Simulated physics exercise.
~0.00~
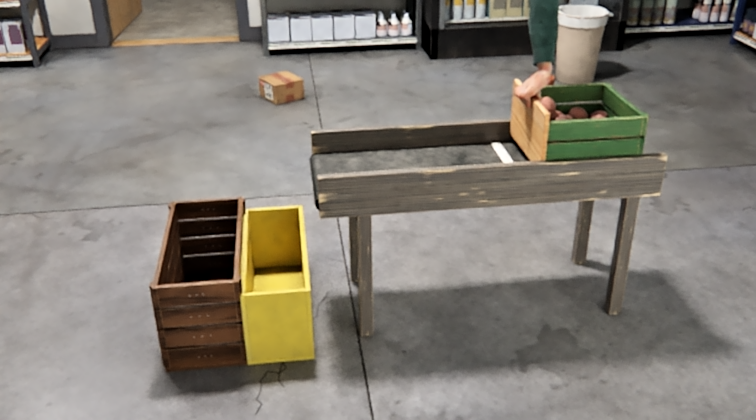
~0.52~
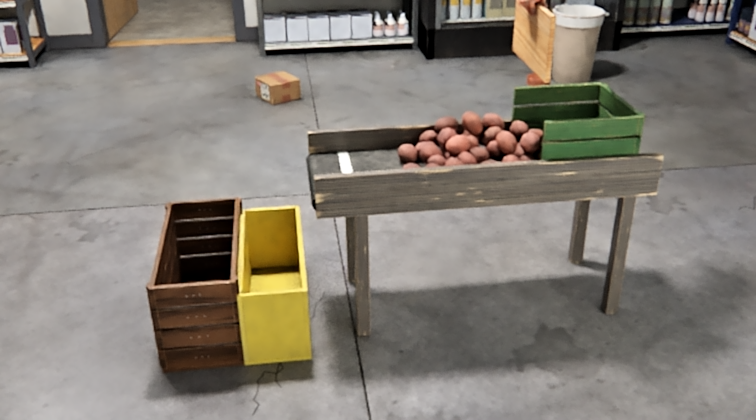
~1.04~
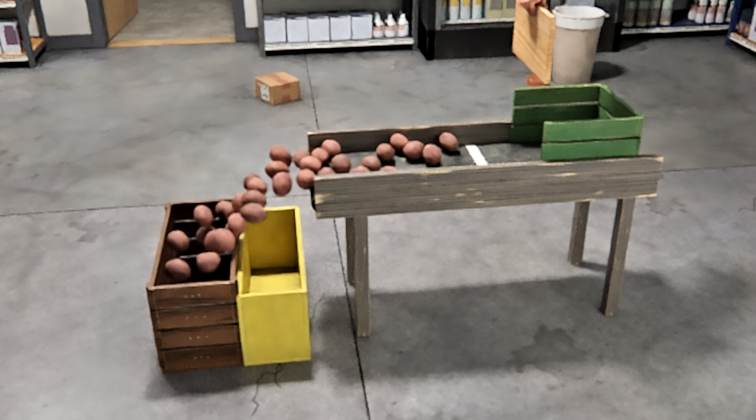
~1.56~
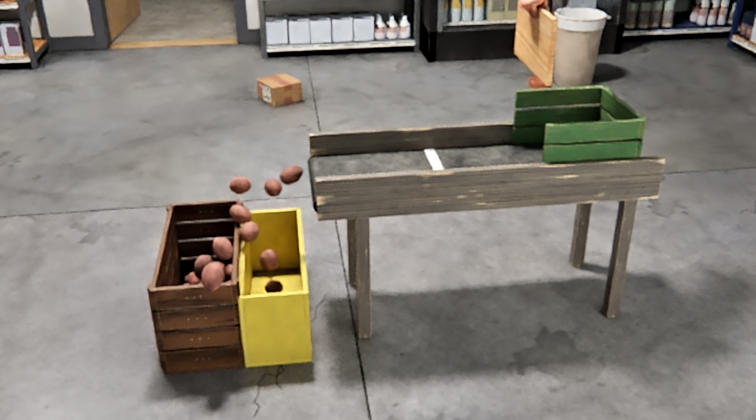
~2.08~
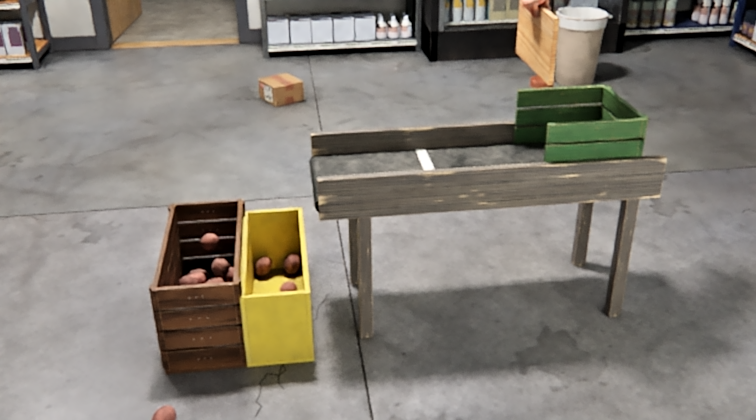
A hand lifts a gate, and red potatoes ride left into brown and yellow totes.
